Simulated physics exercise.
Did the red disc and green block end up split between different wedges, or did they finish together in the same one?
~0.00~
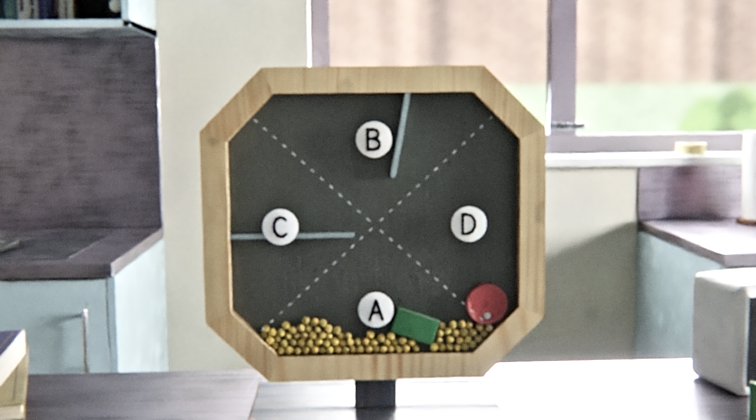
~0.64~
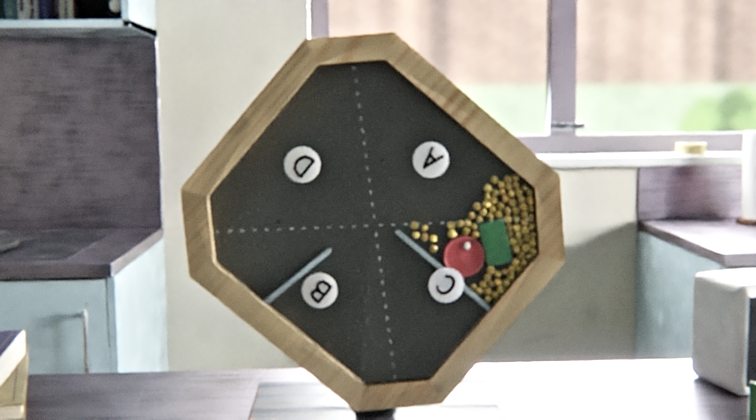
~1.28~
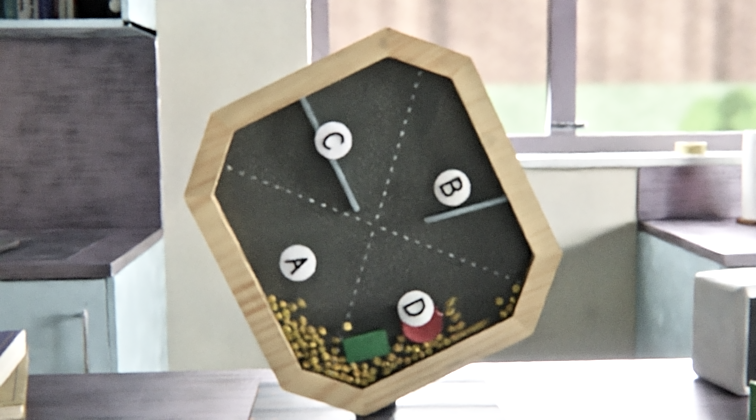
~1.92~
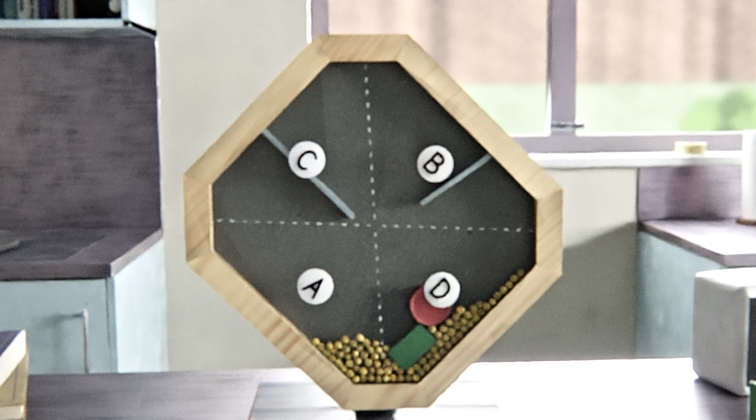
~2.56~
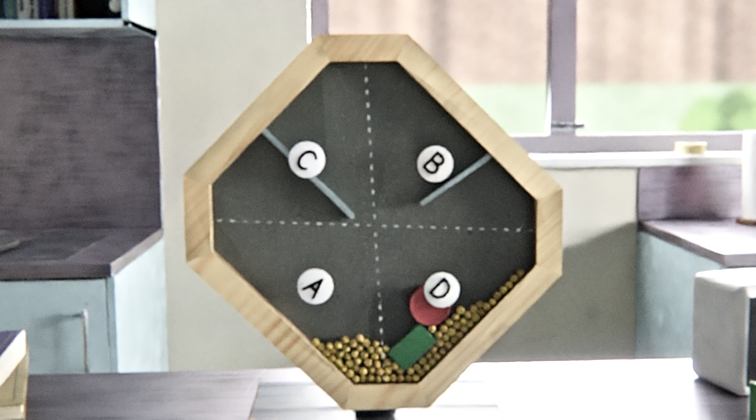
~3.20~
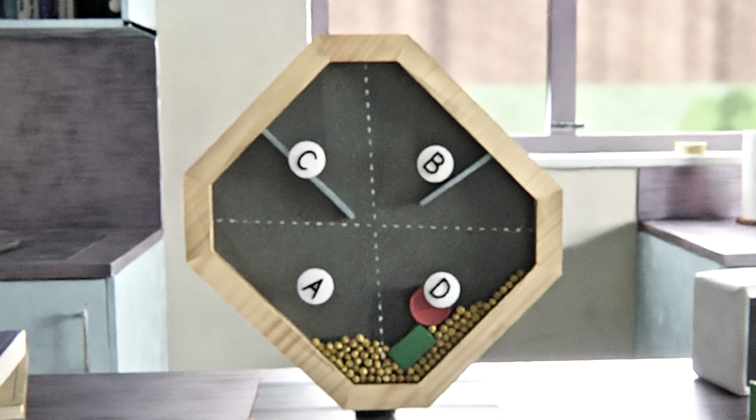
They finished together in the same wedge, with both the red disc and the green block in D at the lower right.
A wooden-framed eight-sided case holding small beads, a red disc and a green block turned anticlockwise most of the way round, tumbling everything inside, then stopped tilted with the beads heaped along the bottom and both loose pieces in wedge D.
